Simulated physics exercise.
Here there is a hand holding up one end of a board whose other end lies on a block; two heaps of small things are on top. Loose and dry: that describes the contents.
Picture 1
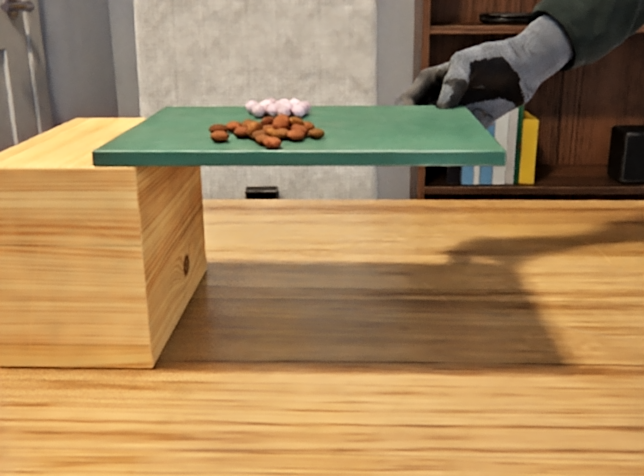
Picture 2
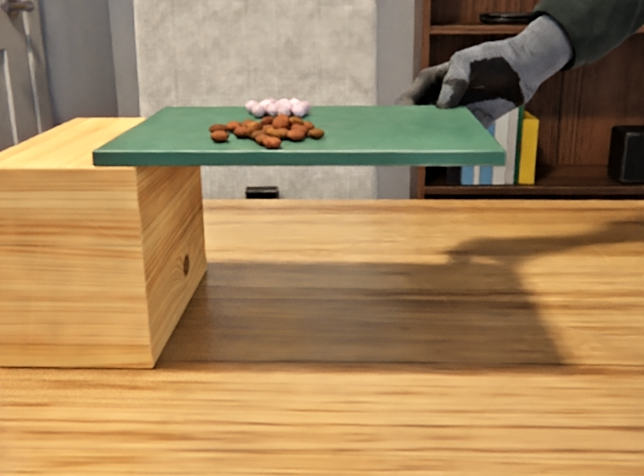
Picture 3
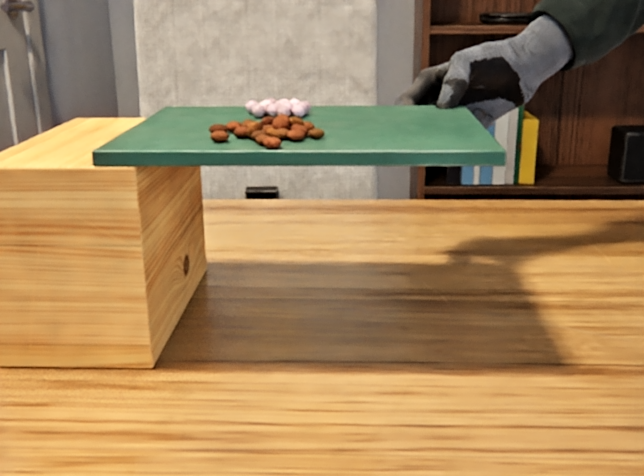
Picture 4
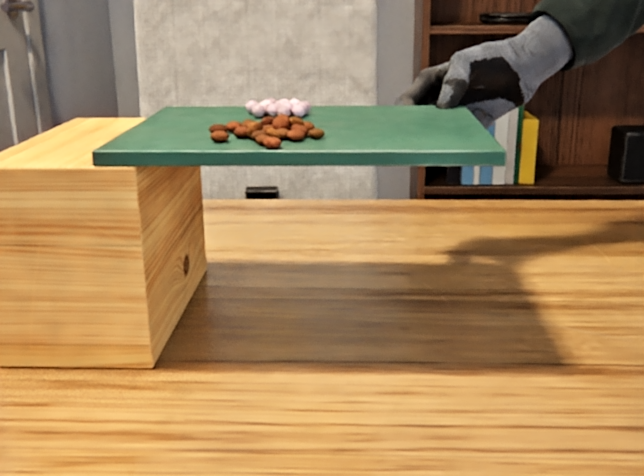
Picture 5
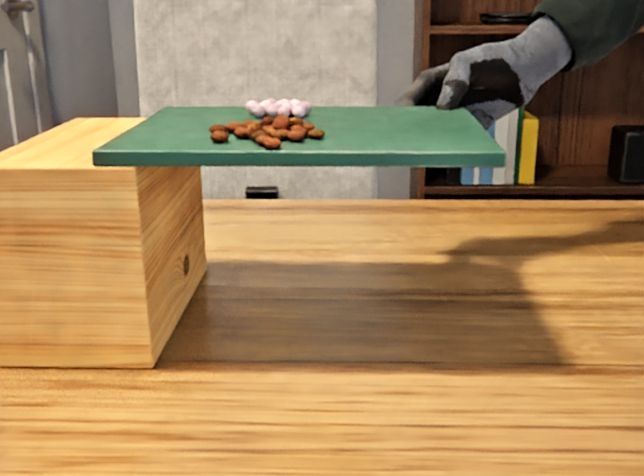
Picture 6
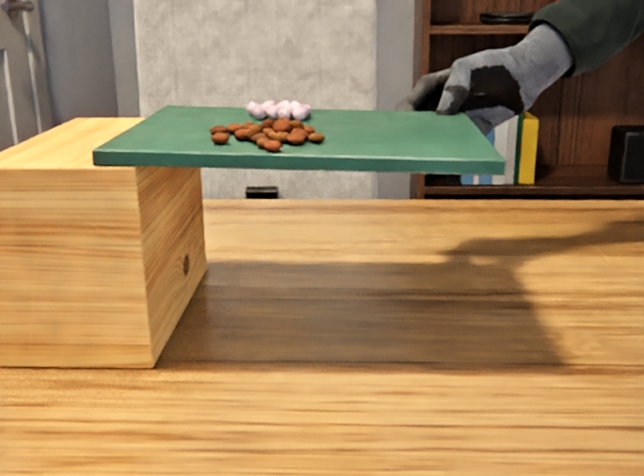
At the start, a gloved hand holds up the right end of a level green board whose left end rests on a wooden block, with small brown pieces in front of pale round ones on top. For most of the clip nothing moves, then the hand lowers its end very slightly while both heaps stay put.
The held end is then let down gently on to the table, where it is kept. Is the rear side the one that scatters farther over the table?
Yes, the rear side.
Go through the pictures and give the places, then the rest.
Held end of the board at (490, 156), level; block at (109, 228), tall, over half the board's length; front portion at (268, 131), a few bits of dog kibble; back portion at (277, 109), a few sugar pearls, in the first frame.
Held end of the board at (490, 156), level; back portion at (277, 109), in the second frame.
Held end of the board at (490, 156), level; front portion at (268, 131), in the third frame.
Held end of the board at (490, 156), level; back portion at (277, 109), in the fourth frame.
Held end of the board at (490, 157), level; front portion at (268, 131), in the fifth frame.
Held end of the board at (490, 165), down by 1°; block at (109, 228); front portion at (269, 134), not moving; back portion at (278, 111), not moving, in the sixth frame.
Then, 0.34 s after the last picture, board sloping at 12°; front portion all still on the board; back portion all still on the board.
Then, 0.77 s after the last picture, board sloping at 27°; front portion all still on the board; back portion mostly less than half a board's length out.
Then, 1.23 s after the last picture, board resting at 38°; front portion mostly at the foot of the board; back portion mostly up to a board's length out.
By the end, board resting at 38°; front portion mostly at the foot of the board; back portion mostly more than two board lengths out, about half gone off the table; the back portion has gone farther.
